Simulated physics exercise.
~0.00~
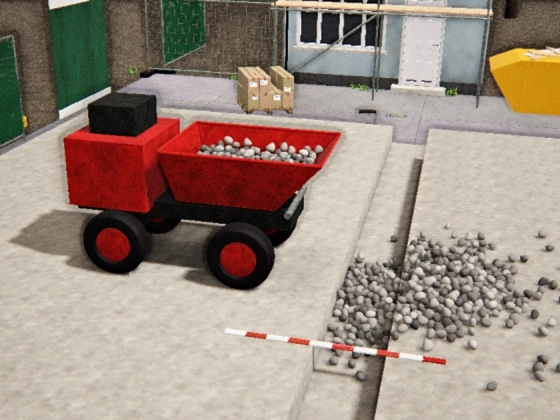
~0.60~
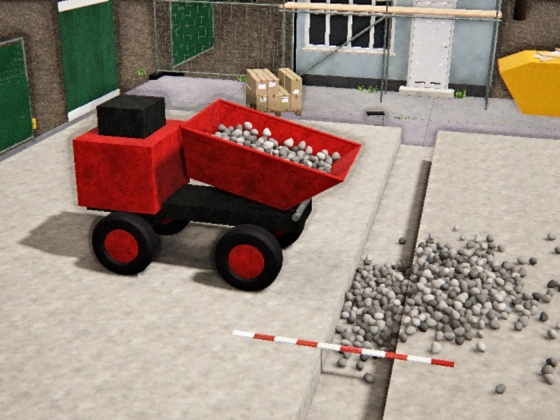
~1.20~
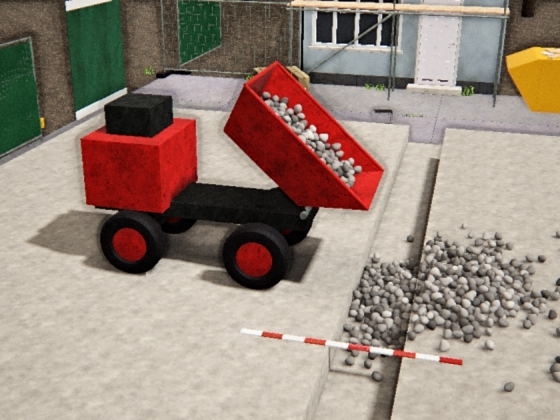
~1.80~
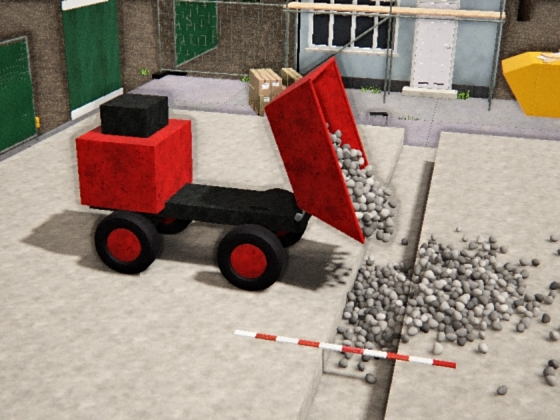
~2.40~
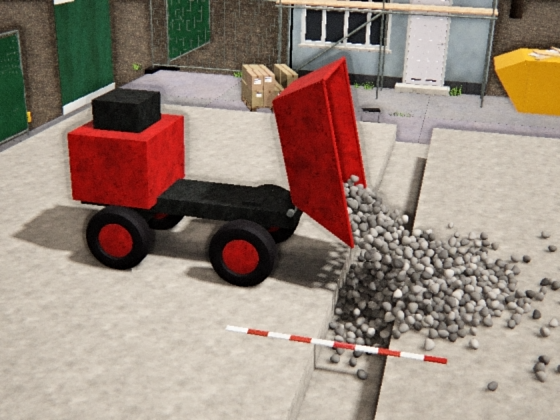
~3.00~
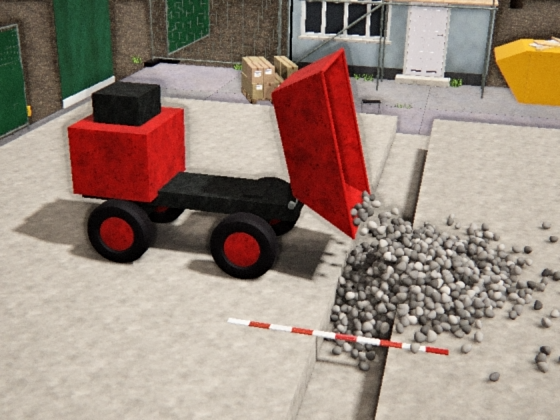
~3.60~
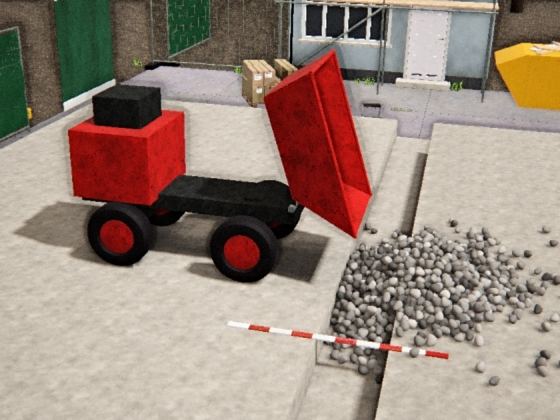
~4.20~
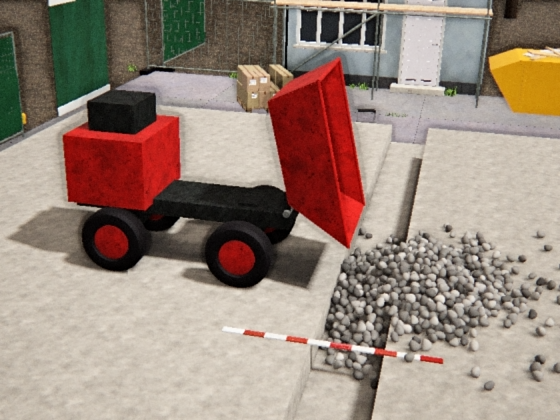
At first, a red dumper with black wheels stands on a pale paved yard, its skip full of grey stones, while an earlier heap lies across a narrow trench to the right. The skip tilts up and forward, steeper and steeper, with the stones still inside. Then they slide over its lip and pour onto the heap around the trench, behind a red and white striped staff. The nearly upright skip rocks slightly back and forth as the last stones drop out. It ends empty and steeply raised, with a larger heap spread over the trench and beyond.
